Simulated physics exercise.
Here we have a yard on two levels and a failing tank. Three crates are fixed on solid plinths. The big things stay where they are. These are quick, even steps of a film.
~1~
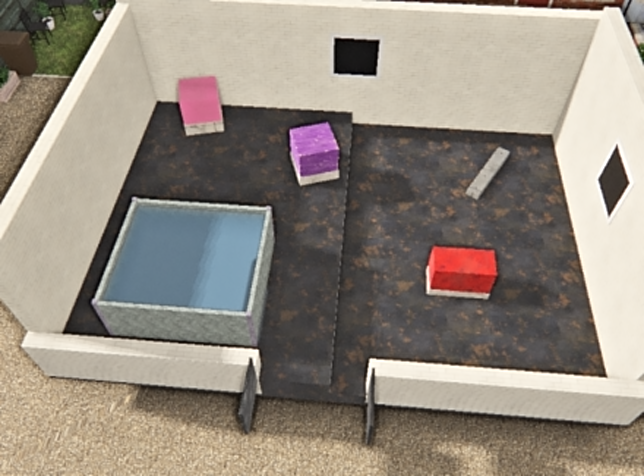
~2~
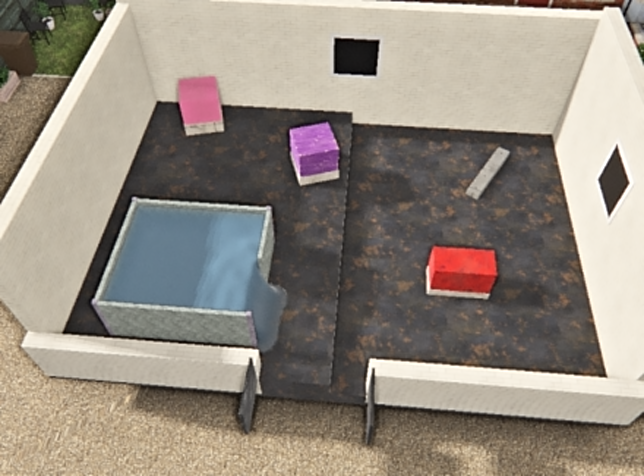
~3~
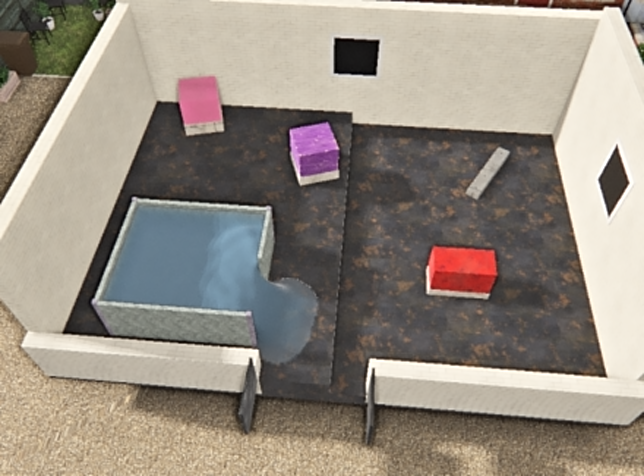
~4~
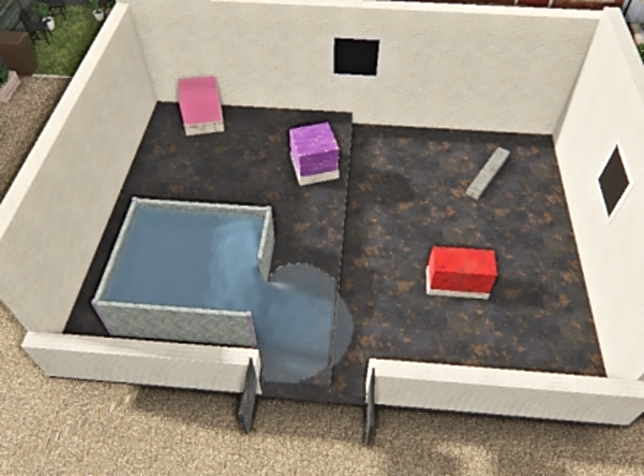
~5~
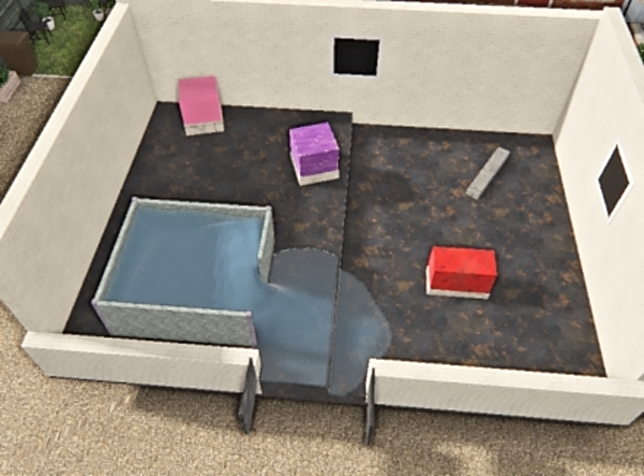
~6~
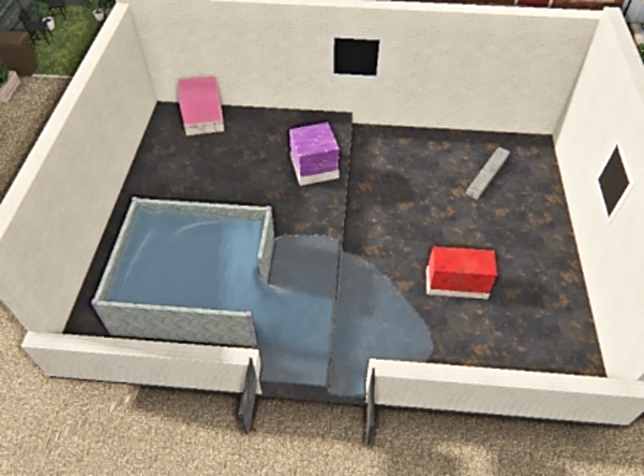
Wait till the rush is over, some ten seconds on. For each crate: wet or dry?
One by one: The purple crate stays dry; the red crate gets wet; the pink crate stays dry.
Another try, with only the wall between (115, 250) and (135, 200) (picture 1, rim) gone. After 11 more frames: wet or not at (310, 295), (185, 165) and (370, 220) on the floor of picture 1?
One after the other: Free of water, under water, no water.
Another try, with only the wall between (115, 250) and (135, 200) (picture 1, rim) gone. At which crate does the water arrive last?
Last comes the one in red.
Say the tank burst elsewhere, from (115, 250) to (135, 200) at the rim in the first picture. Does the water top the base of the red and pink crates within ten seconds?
In short: The red crate remains dry, the pink crate is topped.
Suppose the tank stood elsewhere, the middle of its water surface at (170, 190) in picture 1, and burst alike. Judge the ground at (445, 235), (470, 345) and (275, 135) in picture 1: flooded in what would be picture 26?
In that order: Covered, covered, free of water.
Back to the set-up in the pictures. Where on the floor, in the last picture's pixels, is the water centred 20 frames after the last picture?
Near (345, 298).
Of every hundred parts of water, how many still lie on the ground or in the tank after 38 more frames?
Near 82 in a hundred.
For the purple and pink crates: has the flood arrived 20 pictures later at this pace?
At purple touched; at pink no.
A moment on, water covers 25 % of the floor; the purple crate not reached, the red crate water round its plinth, the pink crate not reached.
Next, water covers 30 % of the floor; the purple crate water round its plinth, the red crate water round its plinth, the pink crate not reached.
Then, water covers 45 % of the floor; the purple crate water round its plinth, the red crate water round its plinth, the pink crate not reached.
Later, water covers 55 % of the floor; the purple crate water round its plinth, the red crate water round its plinth, the pink crate not reached.
In the end, water covers 60 % of the floor; the purple crate stayed above the water, the red crate was topped, the pink crate stayed above the water.
